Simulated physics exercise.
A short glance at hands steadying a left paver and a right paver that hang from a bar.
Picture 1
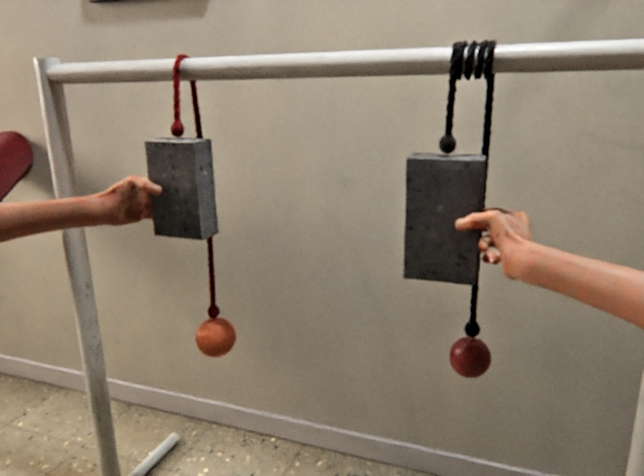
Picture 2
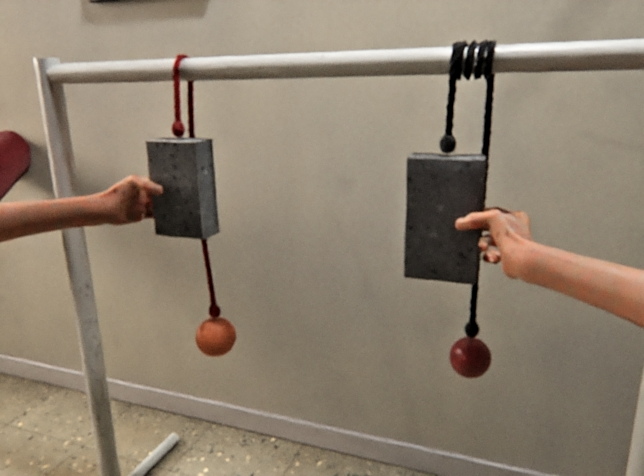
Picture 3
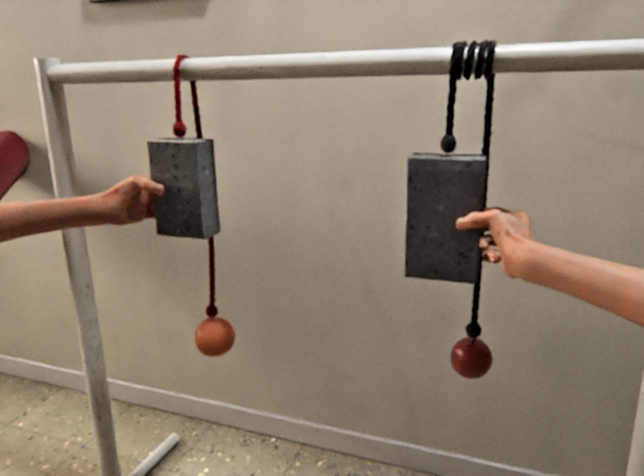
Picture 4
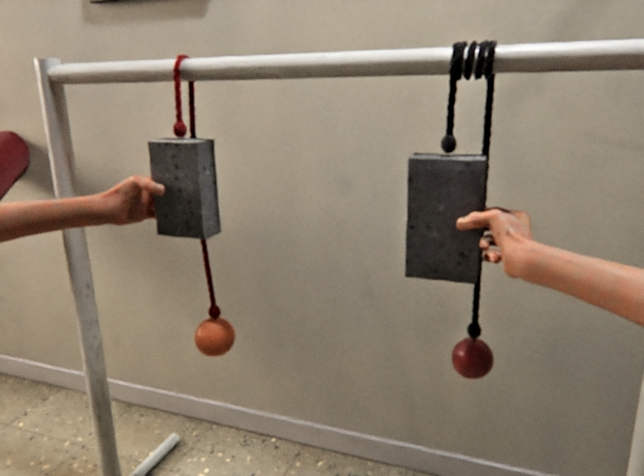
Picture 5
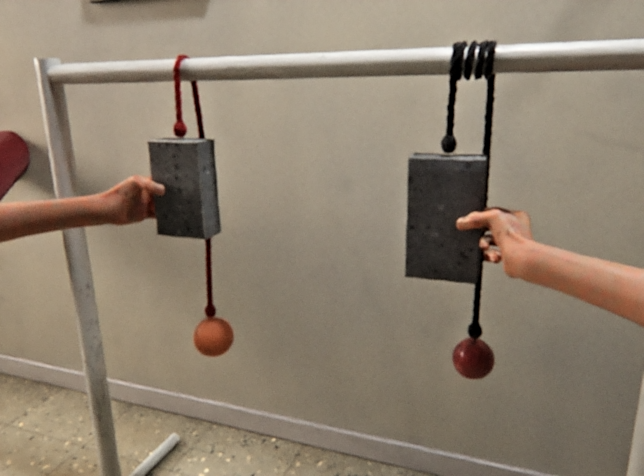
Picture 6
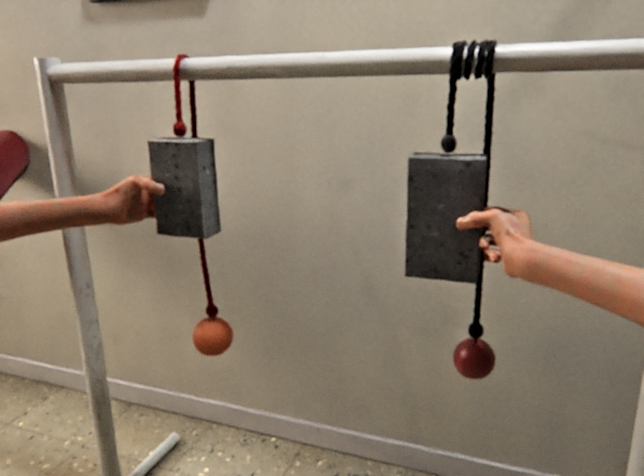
In a room with a pale wall, two hands steady gray blocks hanging from a metal rail, the left on a red rope laid over it, the right on a black rope wound several times; the balls below barely move.
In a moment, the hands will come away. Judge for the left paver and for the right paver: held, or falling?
Left paver - falling; right paver - held.
Then, 0.34 s past the final frame, left paver dropping near (197, 307); right paver still up near (448, 210).
Then, 0.68 s past the final frame, left paver on the floor; right paver still up near (450, 208).
When it is over, left paver on the floor; right paver still up near (450, 206). The left paver drops and the right paver keeps its height.
